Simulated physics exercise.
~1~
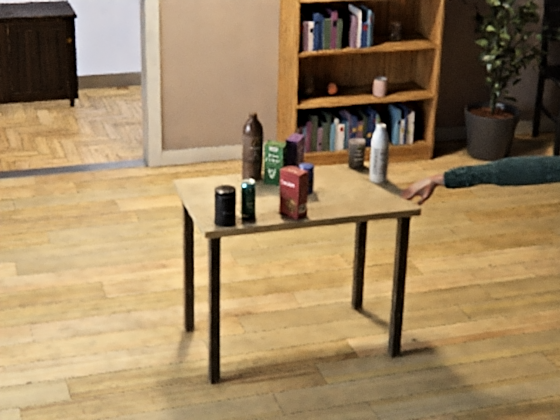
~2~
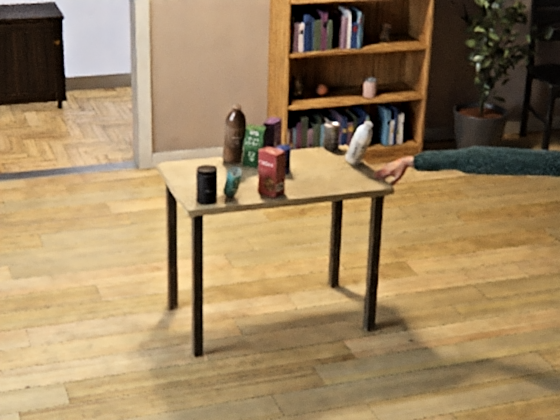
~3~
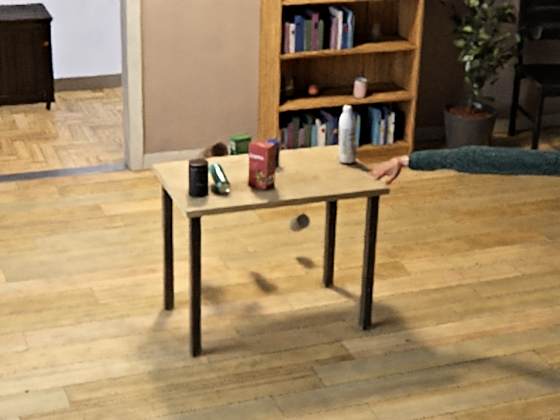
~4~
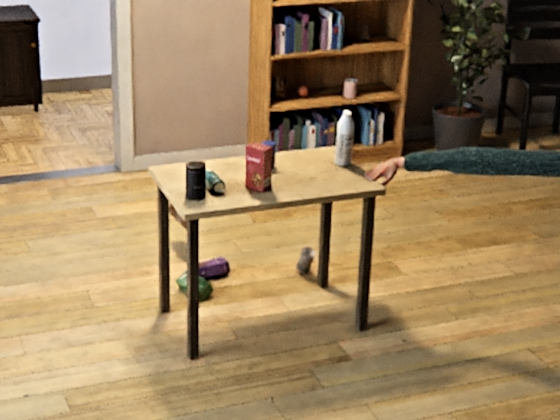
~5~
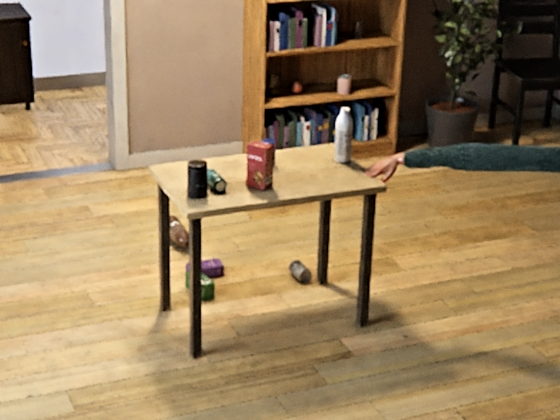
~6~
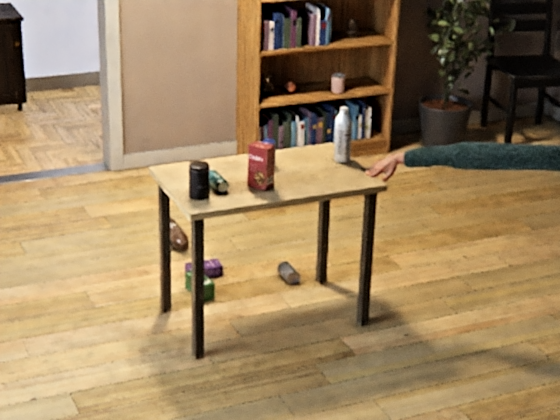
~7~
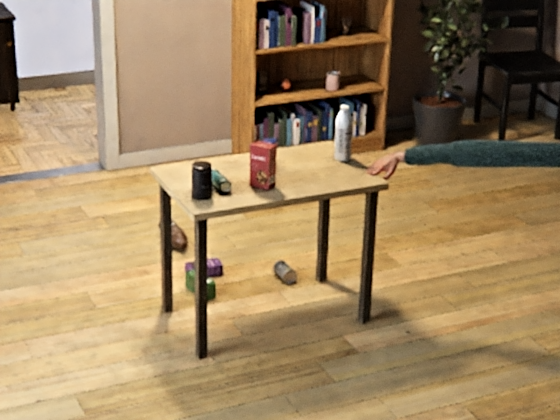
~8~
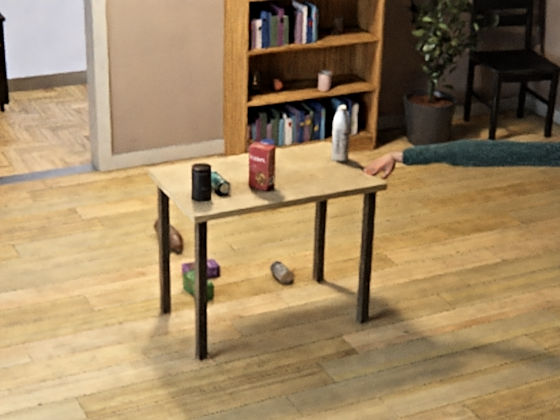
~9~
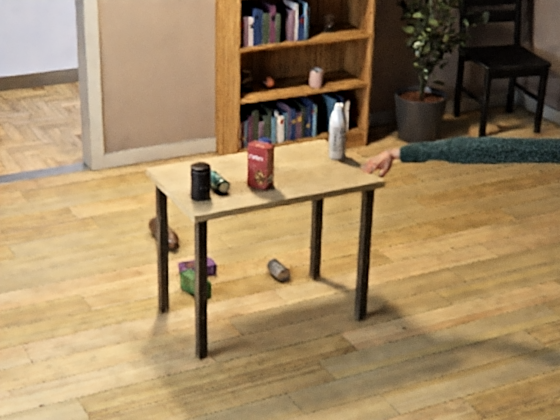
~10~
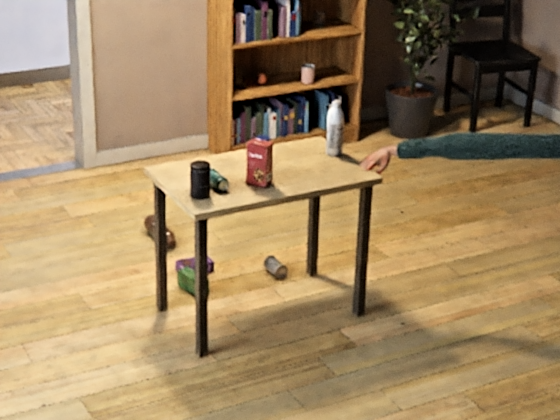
Small table jerking backward beside an outstretched hand, several containers tumbling to the wooden floor, others left standing and one lying on top.
